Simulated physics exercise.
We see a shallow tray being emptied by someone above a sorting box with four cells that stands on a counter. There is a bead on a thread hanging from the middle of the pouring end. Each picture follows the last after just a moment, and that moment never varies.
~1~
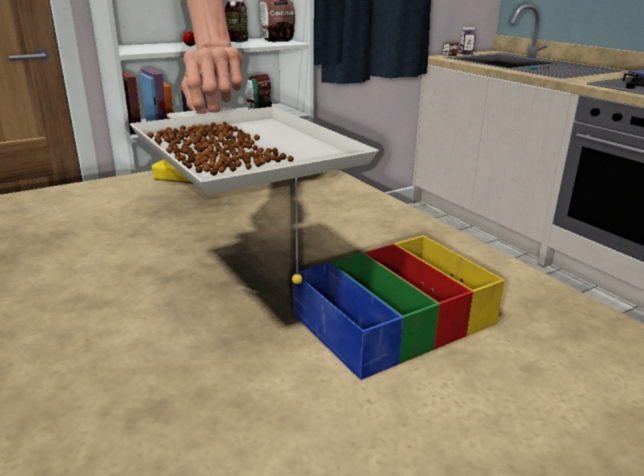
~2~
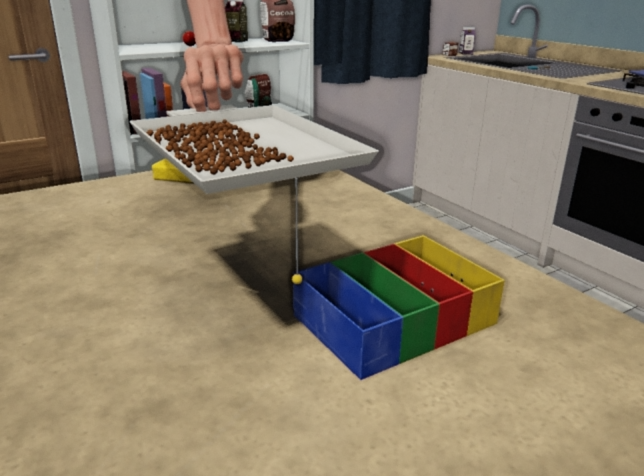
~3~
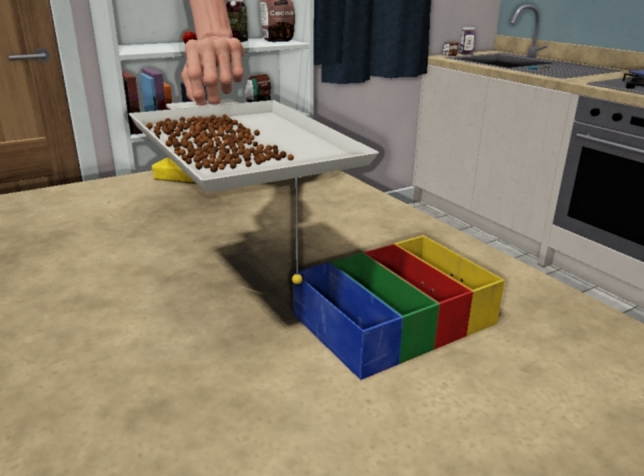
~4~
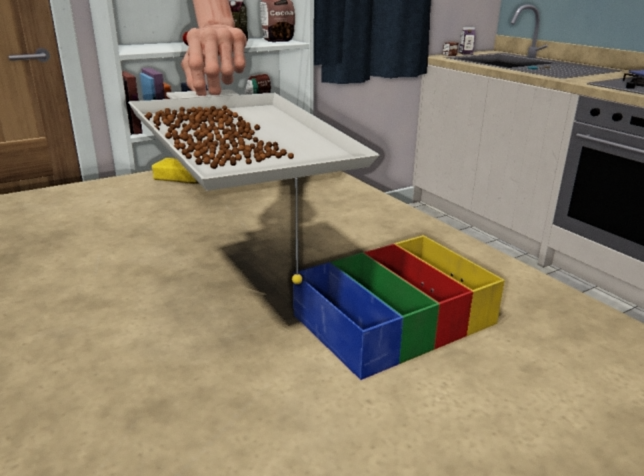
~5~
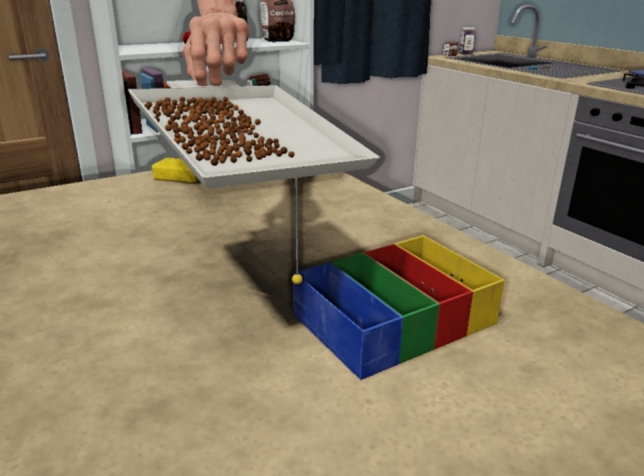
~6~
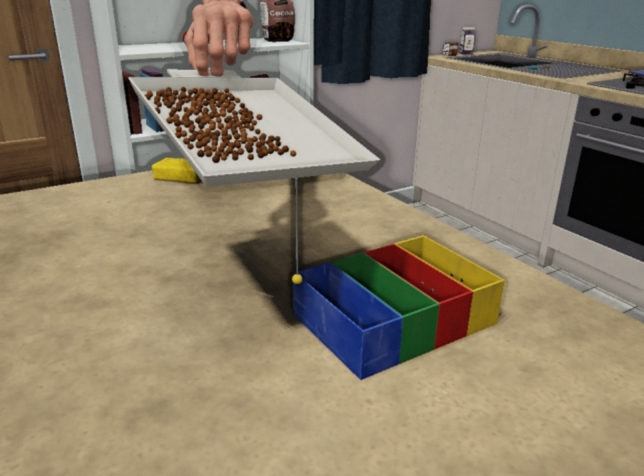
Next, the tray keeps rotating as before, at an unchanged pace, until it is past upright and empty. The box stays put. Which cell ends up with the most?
The green cell.
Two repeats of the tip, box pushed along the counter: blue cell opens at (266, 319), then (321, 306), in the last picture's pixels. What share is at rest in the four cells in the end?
In order, about 90 and 100 in a hundred.
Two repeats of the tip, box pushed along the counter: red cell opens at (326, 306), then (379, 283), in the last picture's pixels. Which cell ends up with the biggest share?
The yellow one, and then the cell in red.
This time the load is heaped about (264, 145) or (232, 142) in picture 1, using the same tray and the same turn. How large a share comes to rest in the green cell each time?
You'd get near 50 percent first and near 60 percent after that.
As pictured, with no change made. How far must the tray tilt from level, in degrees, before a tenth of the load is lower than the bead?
Approx. reading: About 50°.
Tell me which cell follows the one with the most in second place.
Second best is the blue one.
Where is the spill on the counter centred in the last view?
Somewhere near (303, 371), I think.
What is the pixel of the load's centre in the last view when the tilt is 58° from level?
About (339, 171).
Soon, tray tipped steeply; most on the tray; a small part in the green cell; a small part in the red cell; a small part in the blue cell; a stray few falling or outside the box.
A while on, tray tipped right over; about two thirds in the green cell; about a quarter in the blue cell; a small part in the red cell; a small part falling or outside the box.
Towards the end, tray tipped past a quarter turn; about two thirds in the green cell; about a quarter in the blue cell; a small part in the red cell; a small part falling or outside the box.
Finally, tray tipped past a quarter turn; about two thirds in the green cell; about a quarter in the blue cell; a small part in the red cell; none in the yellow cell; a small part outside the box.
